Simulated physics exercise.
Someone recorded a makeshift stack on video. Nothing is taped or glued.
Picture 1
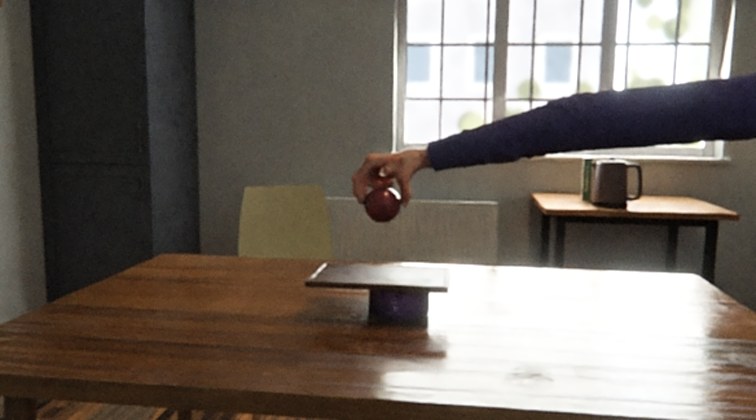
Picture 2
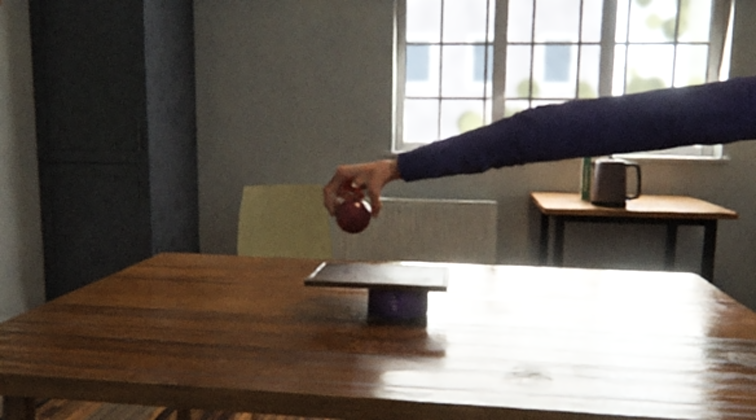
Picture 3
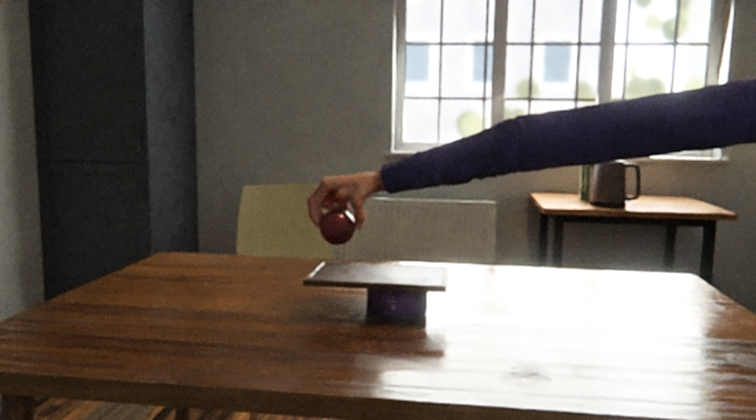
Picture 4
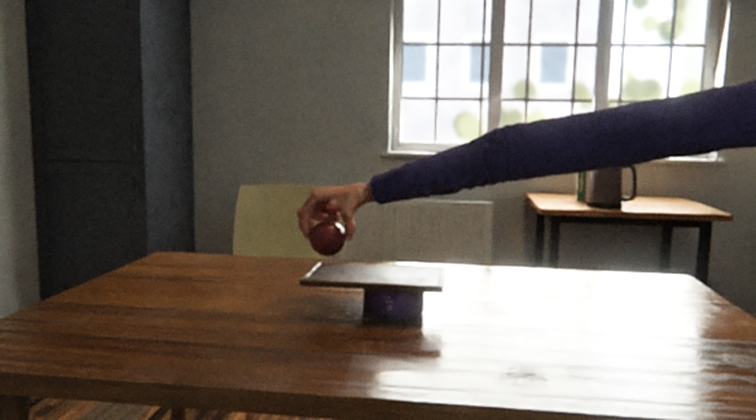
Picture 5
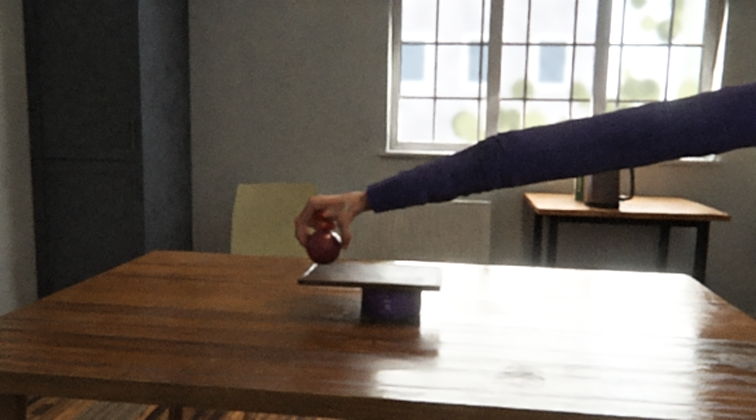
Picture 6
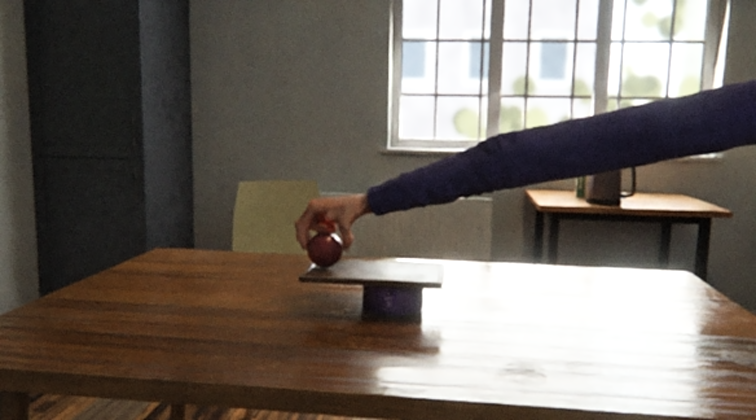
On a wooden table, a hand lowering a red apple leftward onto the left end of a board resting on a purple tub.
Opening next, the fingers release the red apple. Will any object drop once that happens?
So the pile doesn't rest quietly where it is.
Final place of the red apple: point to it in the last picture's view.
It ends near (291, 286).
Then, 0.30 s on from there, red apple now fallen; brown lid turned 38° from how it was put.
Then, 0.40 s on from there, brown lid turned 38° from how it was put.
Then, 0.50 s on from there, brown lid turned 32° from how it was put.
Then, 0.80 s on from there, brown lid turned 18° from how it was put.
In the end, fallen, red apple; the other 2 unmoved. At the end, from the last picture's camera, red apple near (291, 287). The stack gives way.
